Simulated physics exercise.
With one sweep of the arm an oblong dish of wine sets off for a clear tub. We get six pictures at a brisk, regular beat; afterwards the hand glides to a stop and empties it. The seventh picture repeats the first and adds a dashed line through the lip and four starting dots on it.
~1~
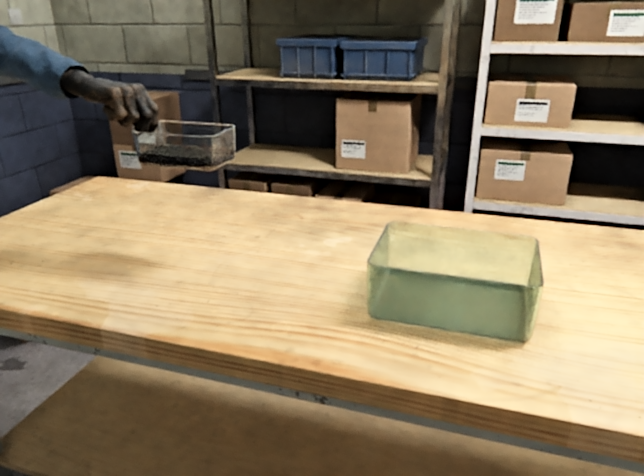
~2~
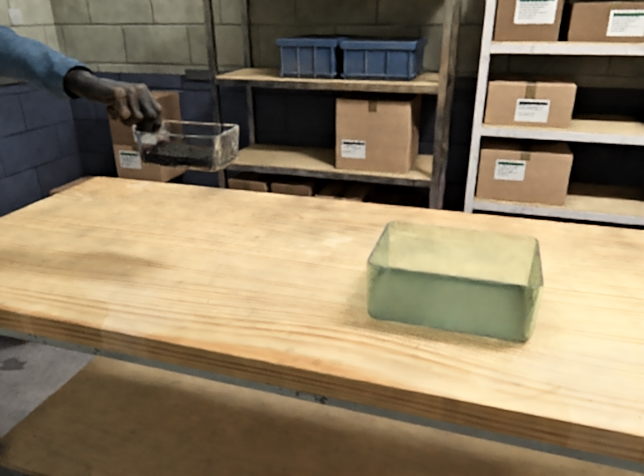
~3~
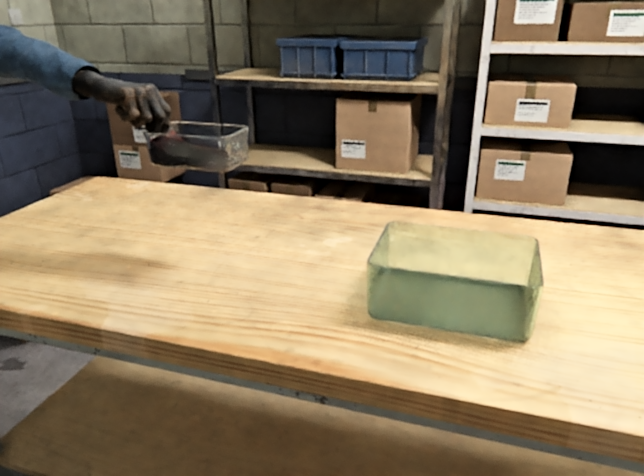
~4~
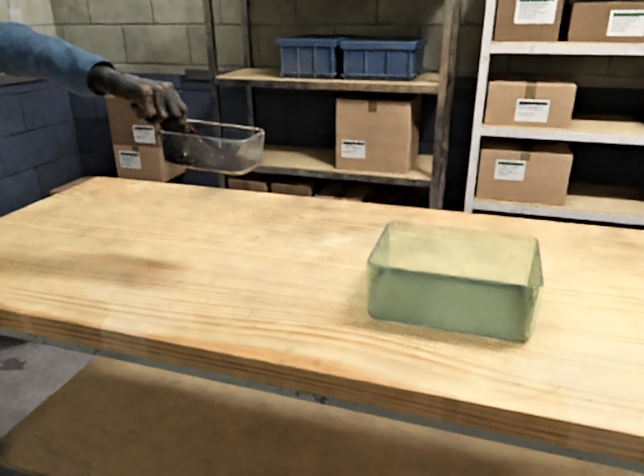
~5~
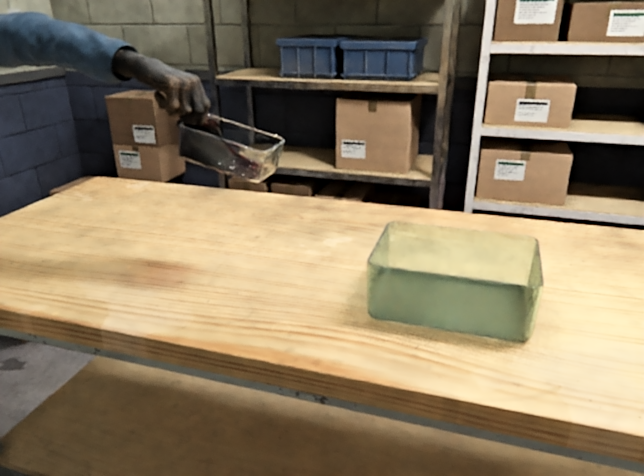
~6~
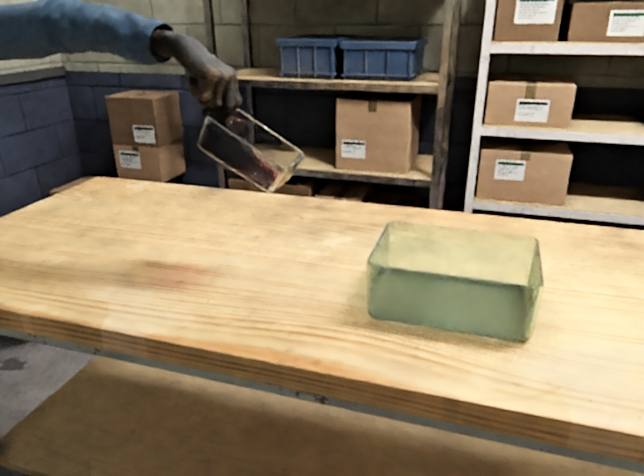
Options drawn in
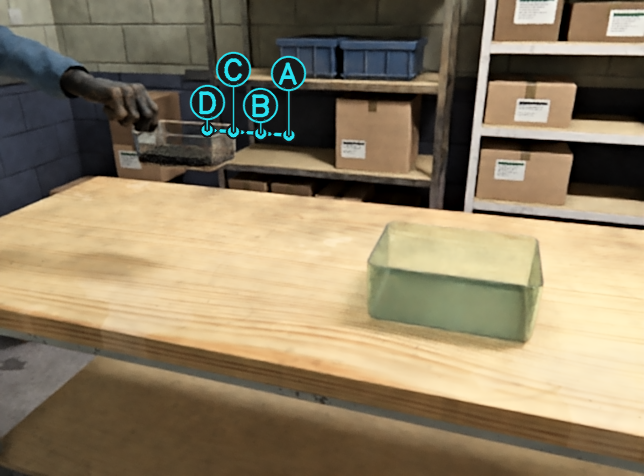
A rectangular block-like, pale green clear tub sits right of centre on a light wooden workbench, seen from slightly above in a storeroom with cardboard boxes and blue bins on shelves. At upper left, a dark hand from a blue sleeve holds a small clear dish with dark reddish contents. The arm moves the dish slightly rightward, then tilts it increasingly down to the right, while the camera stays still.
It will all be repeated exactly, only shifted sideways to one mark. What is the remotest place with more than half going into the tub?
The limit is B.
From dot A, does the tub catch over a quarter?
Yes, it does.
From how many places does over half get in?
Two of them.
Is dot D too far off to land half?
Yes.
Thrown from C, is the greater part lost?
Yes.
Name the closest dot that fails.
Here it is dot C.
On the marked copy, A at (288, 135); B at (260, 133); C at (233, 131); D at (207, 130).
If A is chosen, about 85 % lands in the tub, 7 % falls short and 8 % goes beside or beyond.
If B is chosen, about 79 % lands in the tub, 15 % falls short and 6 % goes beside or beyond.
If C is chosen, about 19 % lands in the tub, 76 % falls short and 5 % goes beside or beyond.
If D is chosen, about 0 % lands in the tub, 98 % falls short.
